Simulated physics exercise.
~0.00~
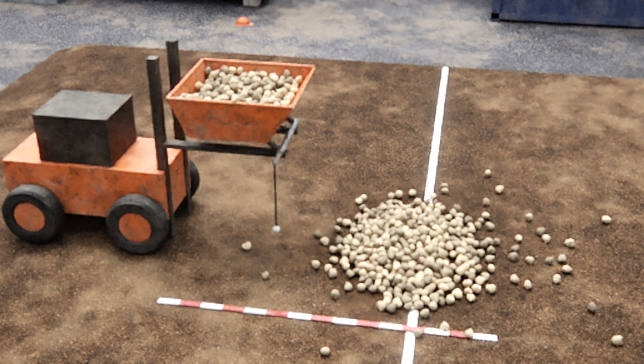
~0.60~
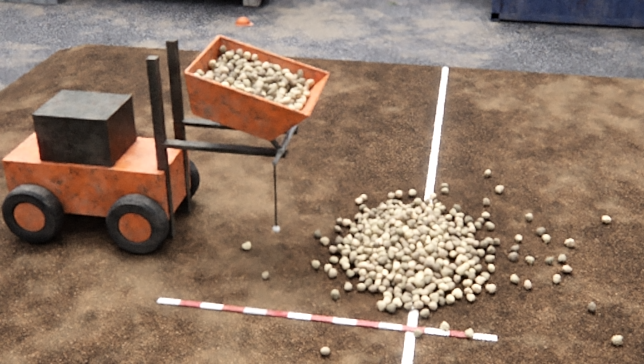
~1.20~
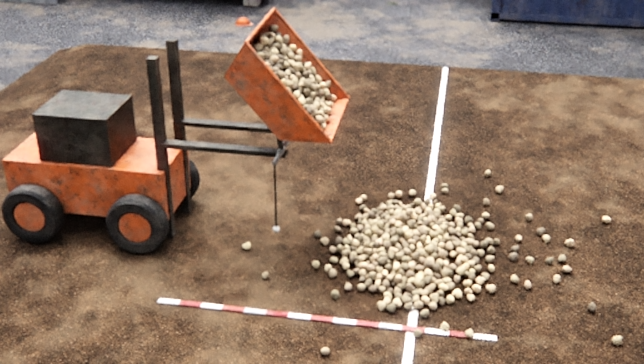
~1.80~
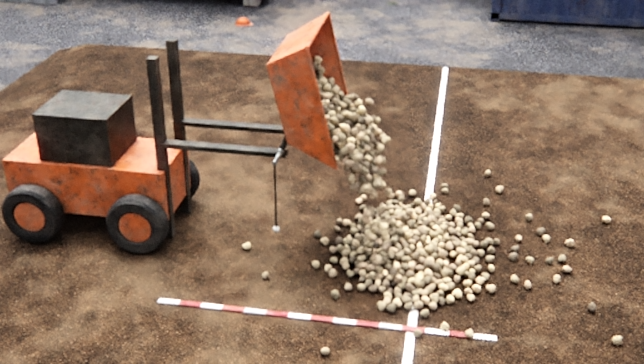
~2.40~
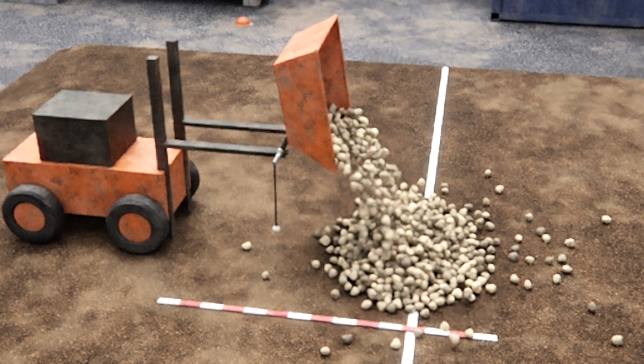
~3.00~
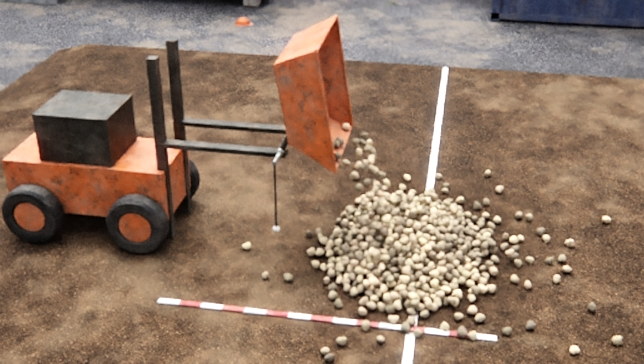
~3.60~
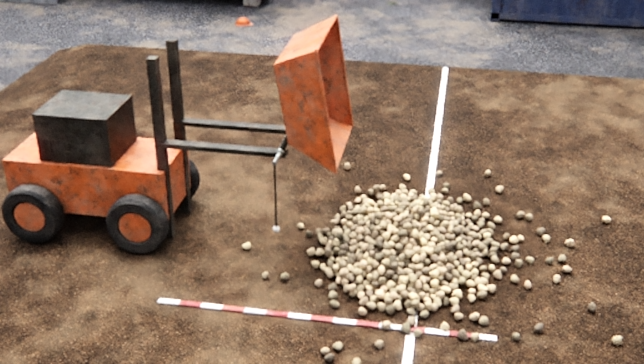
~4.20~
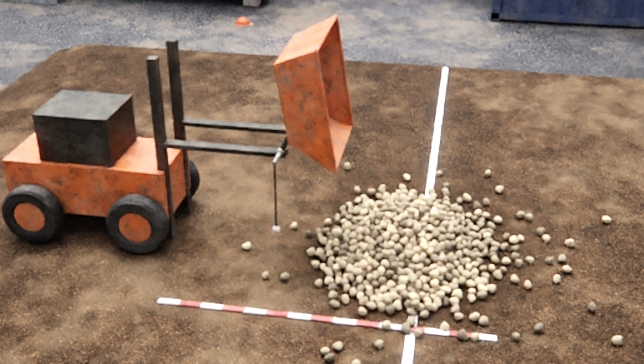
On brown ground, an orange fork truck's skip tips rightward, pouring pale stones onto a heap across a white line, ending empty.
